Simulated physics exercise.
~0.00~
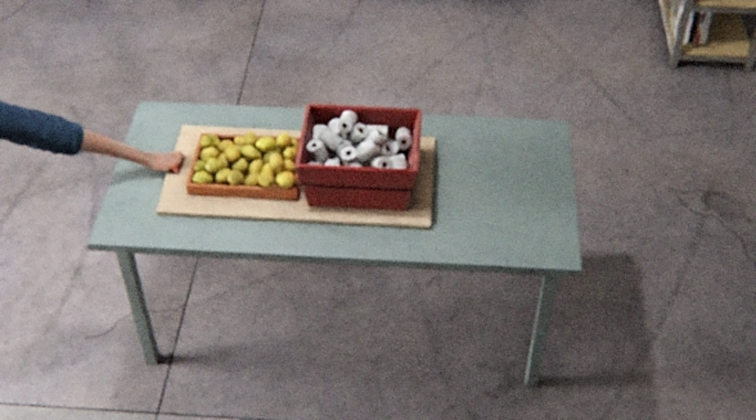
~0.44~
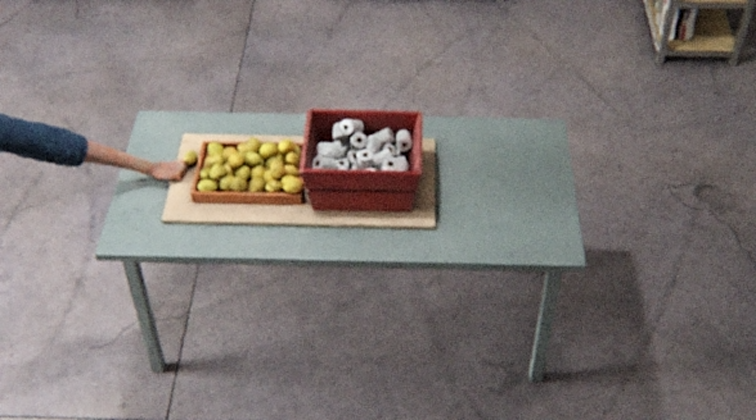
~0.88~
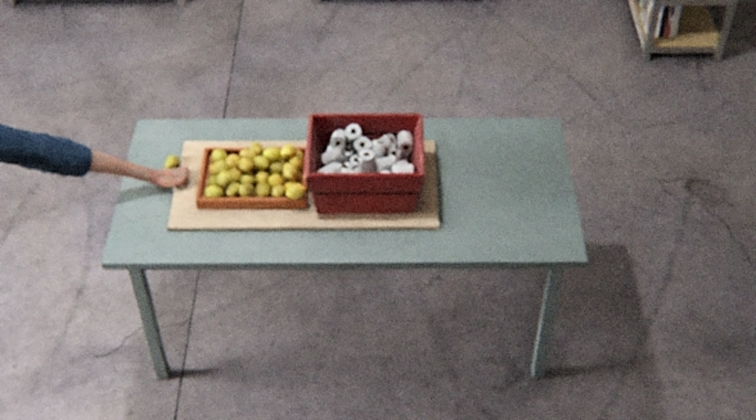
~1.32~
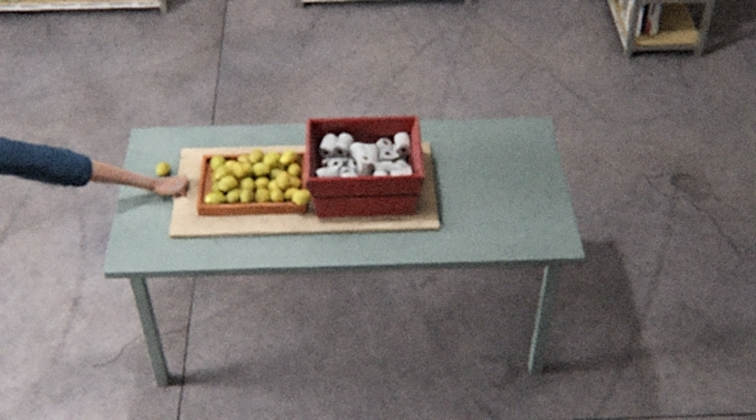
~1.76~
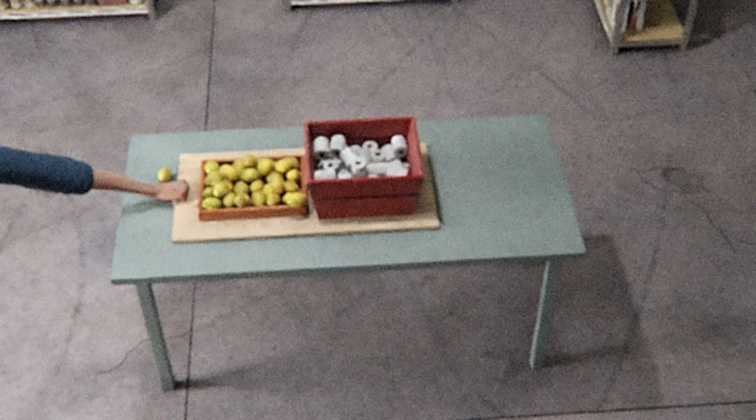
A pale green table stands on a grey concrete floor, seen from above at an angle, with parts of shelves at the far edge of the room. On it lies a light wooden board carrying a shallow orange crate of yellow lemons at left and a taller red crate of white paper rolls at right. An arm in a dark blue sleeve reaches in from the left and holds the board's end. The rolls and lemons shift in their crates, and one lemon appears outside, beside the hand. It moves a little left onto the tabletop and rests there, the other lemons still filling their crate.
